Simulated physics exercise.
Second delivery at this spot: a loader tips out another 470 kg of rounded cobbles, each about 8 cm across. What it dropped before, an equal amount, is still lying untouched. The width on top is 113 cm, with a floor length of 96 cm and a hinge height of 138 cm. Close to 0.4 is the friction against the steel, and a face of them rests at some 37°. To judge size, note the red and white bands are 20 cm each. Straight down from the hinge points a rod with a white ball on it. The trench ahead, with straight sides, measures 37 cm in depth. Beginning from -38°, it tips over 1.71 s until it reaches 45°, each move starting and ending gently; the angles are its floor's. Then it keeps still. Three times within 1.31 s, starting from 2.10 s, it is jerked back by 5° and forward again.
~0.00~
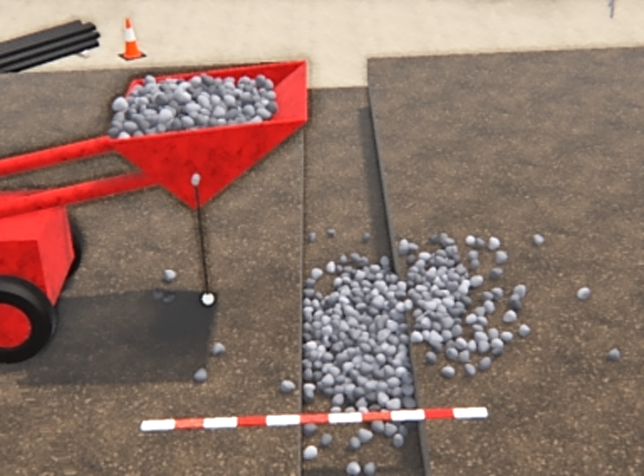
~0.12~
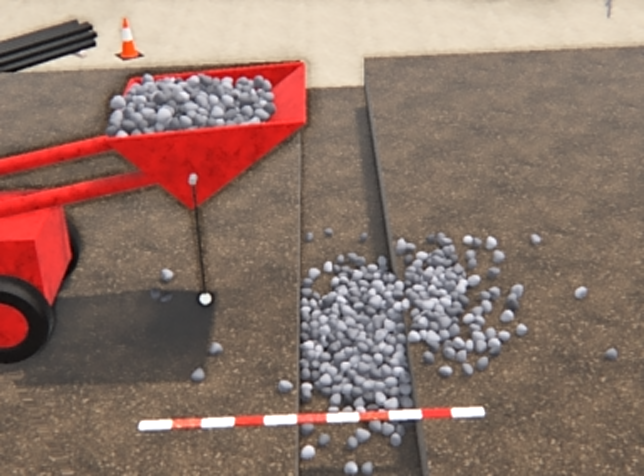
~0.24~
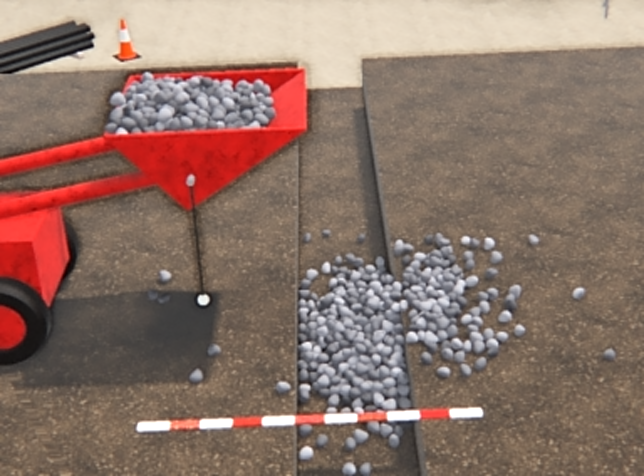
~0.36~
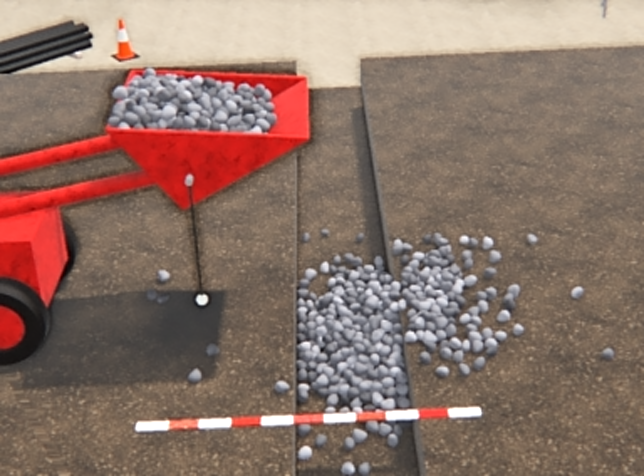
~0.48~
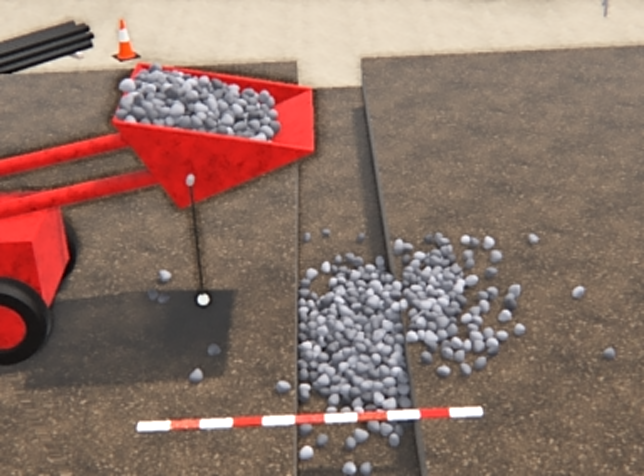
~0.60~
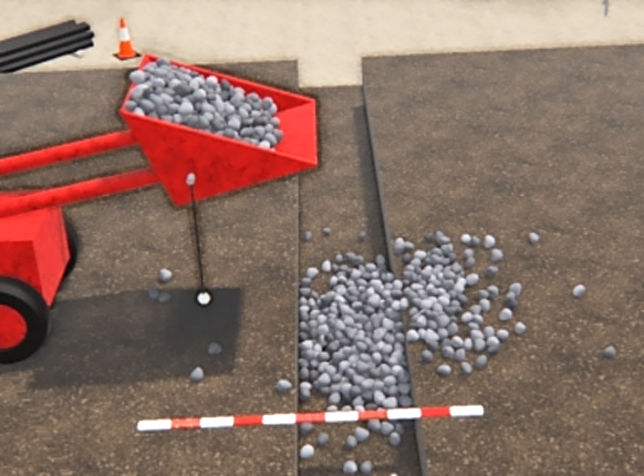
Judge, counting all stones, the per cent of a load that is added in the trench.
Close to 99 parts in a hundred.
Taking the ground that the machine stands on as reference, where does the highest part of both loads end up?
16 cm.
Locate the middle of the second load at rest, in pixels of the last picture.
Centre: Approx. (343, 321).
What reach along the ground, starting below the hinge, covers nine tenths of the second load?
Ahead of it by roughly 130 cm.
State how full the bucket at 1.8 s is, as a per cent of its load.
Near 20 per cent of the load is held.
After 1.3 s the floor is at 32°; in per cent of one load, 95 in the bucket, 1 short of the trench, 82 in the trench, 22 past the trench; the foremost stones are at (551, 283).
After 1.8 s the floor is at 45°; in per cent of one load, 19 in the bucket, 8 short of the trench, 151 in the trench, 22 past the trench; the foremost stones are at (551, 283).
After 3.9 s the floor is at 45°; in per cent of one load, 0 in the bucket, 1 short of the trench, 176 in the trench, 23 past the trench; the foremost stones are at (551, 283).
After 6.5 s the floor is at 45°; in per cent of one load, 0 in the bucket, 1 short of the trench, 176 in the trench, 23 past the trench; the foremost stones are at (551, 283). Net gain in the trench, 99.
